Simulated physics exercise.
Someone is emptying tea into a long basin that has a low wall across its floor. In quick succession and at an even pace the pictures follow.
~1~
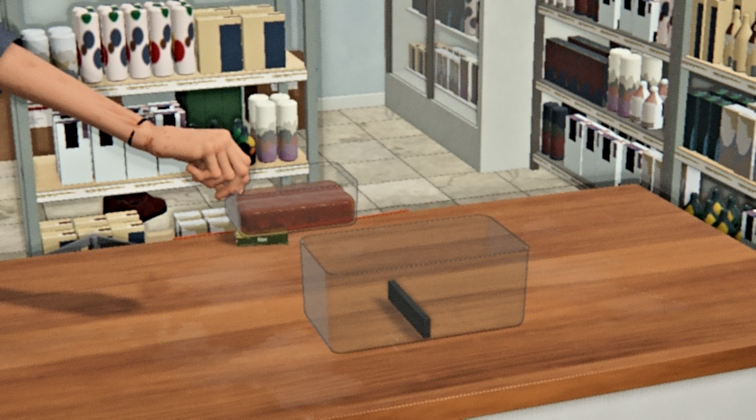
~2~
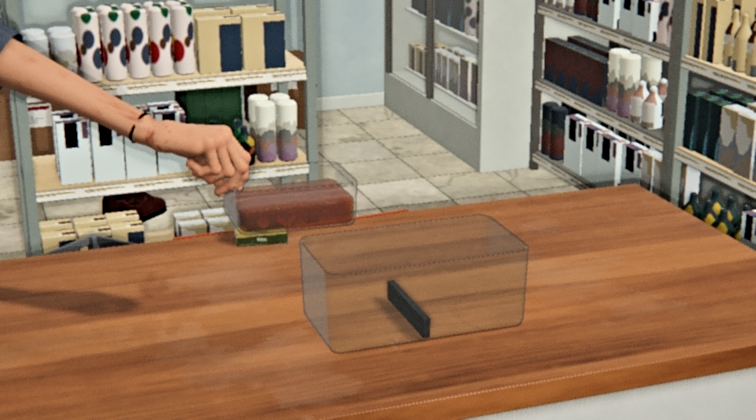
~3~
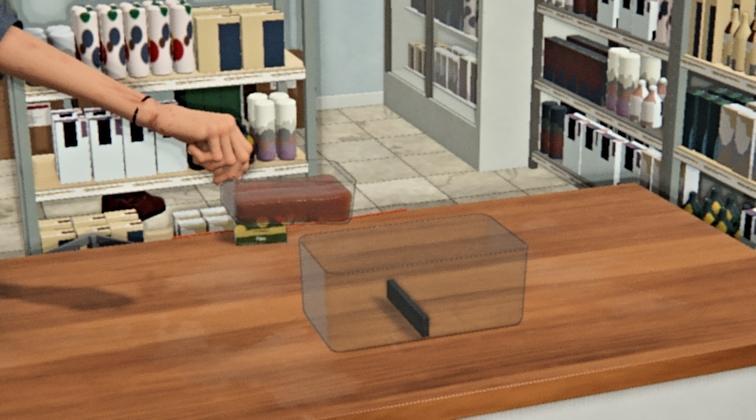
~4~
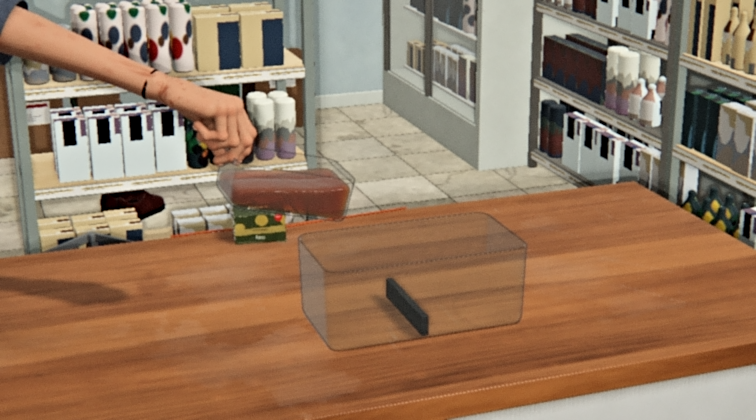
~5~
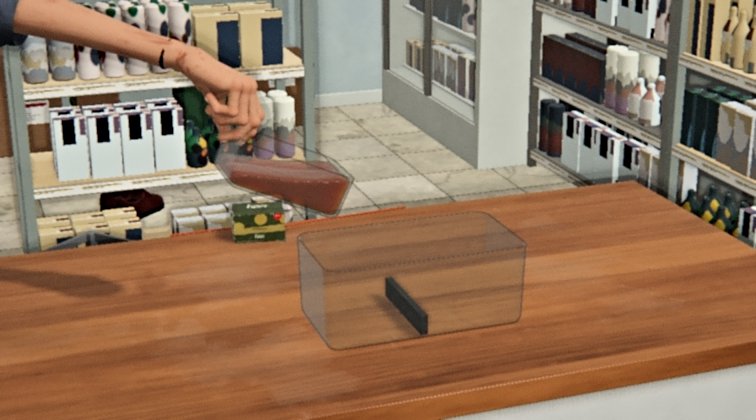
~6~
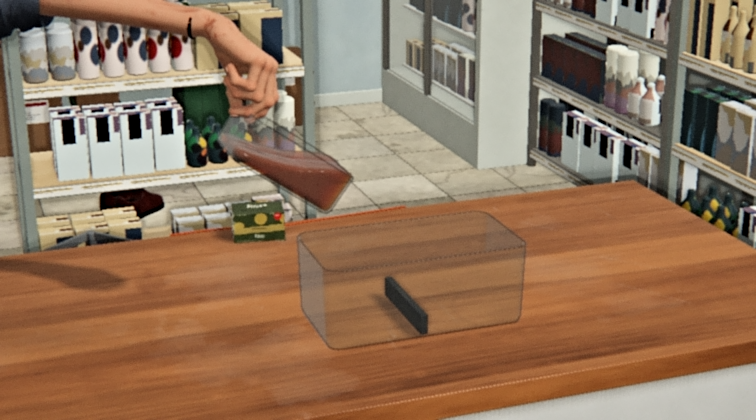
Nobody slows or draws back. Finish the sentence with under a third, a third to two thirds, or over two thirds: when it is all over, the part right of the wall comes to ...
When it is all over, the part right of the wall comes to a third to two thirds.
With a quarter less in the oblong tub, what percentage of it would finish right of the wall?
Roughly 60 in a hundred.
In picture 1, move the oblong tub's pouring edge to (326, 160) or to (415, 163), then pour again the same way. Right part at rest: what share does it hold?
Near 45 per cent for the first start, near 45 per cent for the second.
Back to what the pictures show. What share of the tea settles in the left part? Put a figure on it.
Some 35 parts in a hundred.
A moment on, the oblong tub is tipped right over and 20 per cent is still to pour, 9 is left of the wall and 0 right of it.
Next, the oblong tub is tipped right over and 2 per cent is still to pour, 8 is left of the wall and 79 right of it.
Then the oblong tub is tipped right over and 0 per cent is still to pour, 25 is left of the wall and 50 right of it.
Later the oblong tub is tipped right over and 0 per cent is still to pour, 34 is left of the wall and 56 right of it.
At rest 35 per cent lies left of the wall, 56 right of it and 10 outside.
